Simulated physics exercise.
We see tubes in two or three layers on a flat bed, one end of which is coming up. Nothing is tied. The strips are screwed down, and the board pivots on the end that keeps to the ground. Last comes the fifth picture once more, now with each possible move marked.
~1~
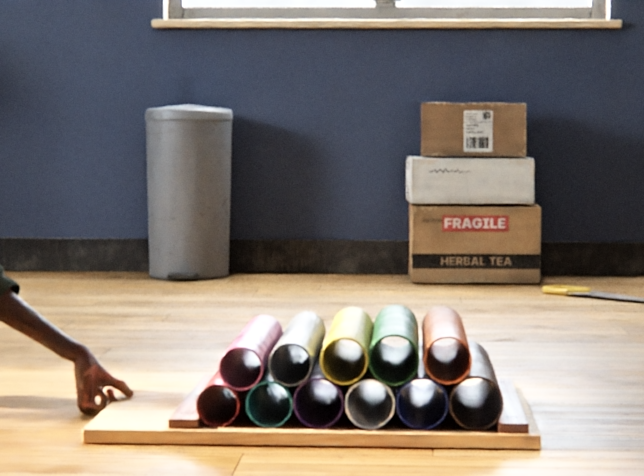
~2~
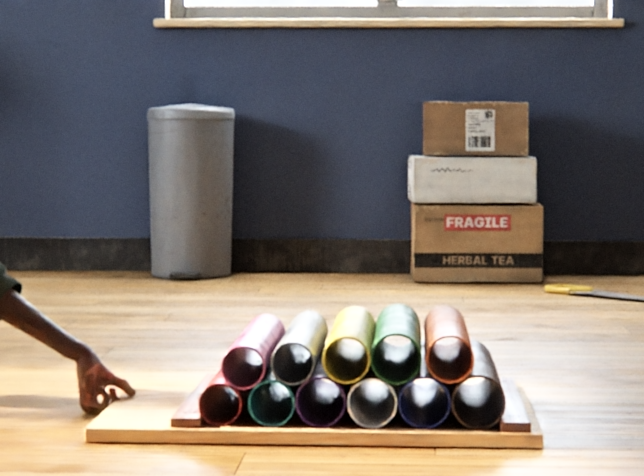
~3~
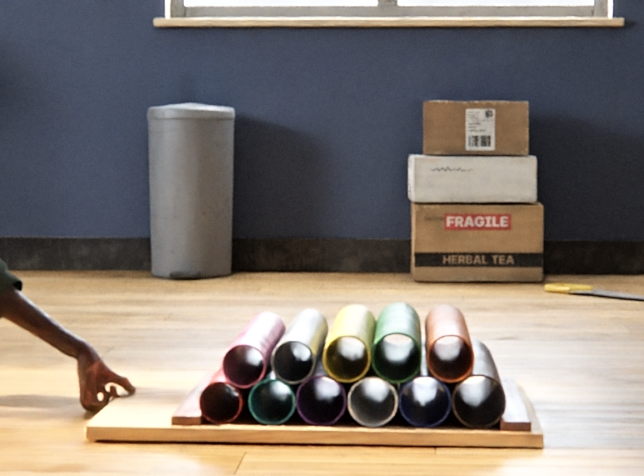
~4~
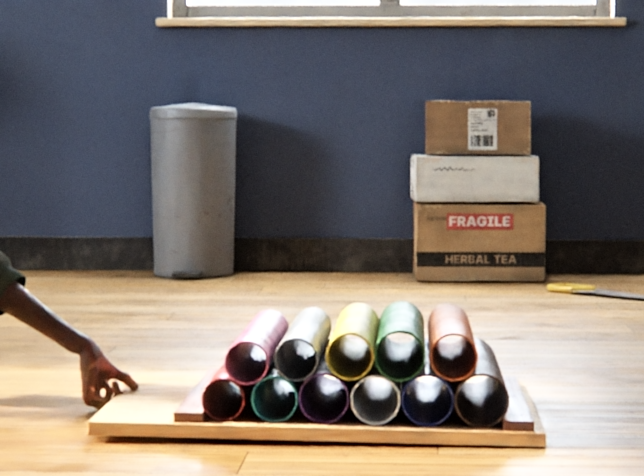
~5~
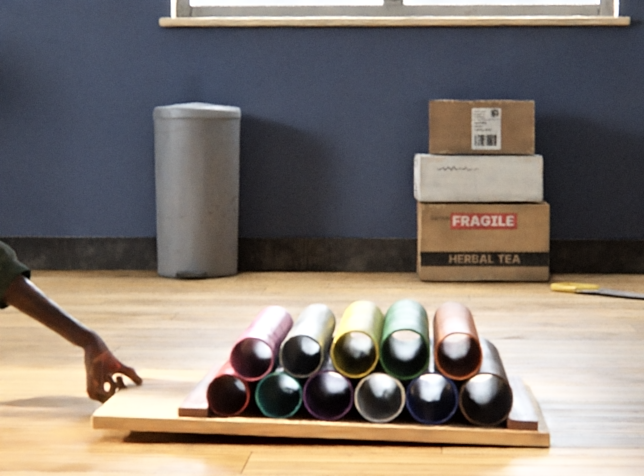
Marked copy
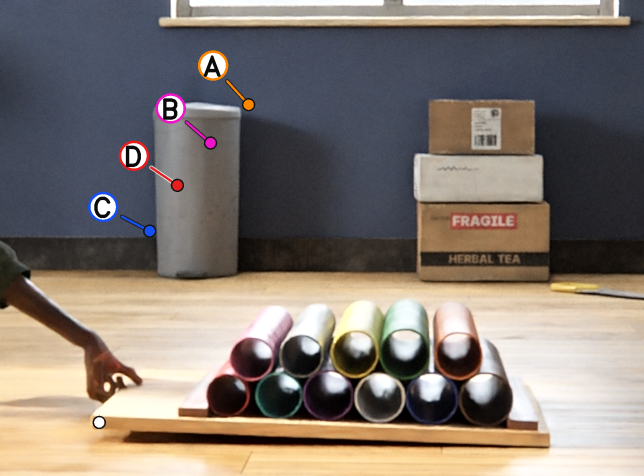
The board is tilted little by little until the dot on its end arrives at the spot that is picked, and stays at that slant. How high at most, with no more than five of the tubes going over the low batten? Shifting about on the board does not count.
Stop at C.
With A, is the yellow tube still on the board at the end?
No.
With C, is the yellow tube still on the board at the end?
The yellow tube: Yes.
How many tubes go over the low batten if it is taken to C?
At C the number is none.
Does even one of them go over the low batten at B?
At B: Yes.
On the marked copy, A at (249, 105); B at (211, 143); C at (150, 231); D at (178, 185); the white dot at (100, 423).
Taking C. A third of the way, board at 16°.
Two thirds of the way, board at 27°.
When it is over, board at 27°, none over the low batten.
As for the rest, A eleven over the low batten; B eleven over the low batten; D eleven over the low batten.
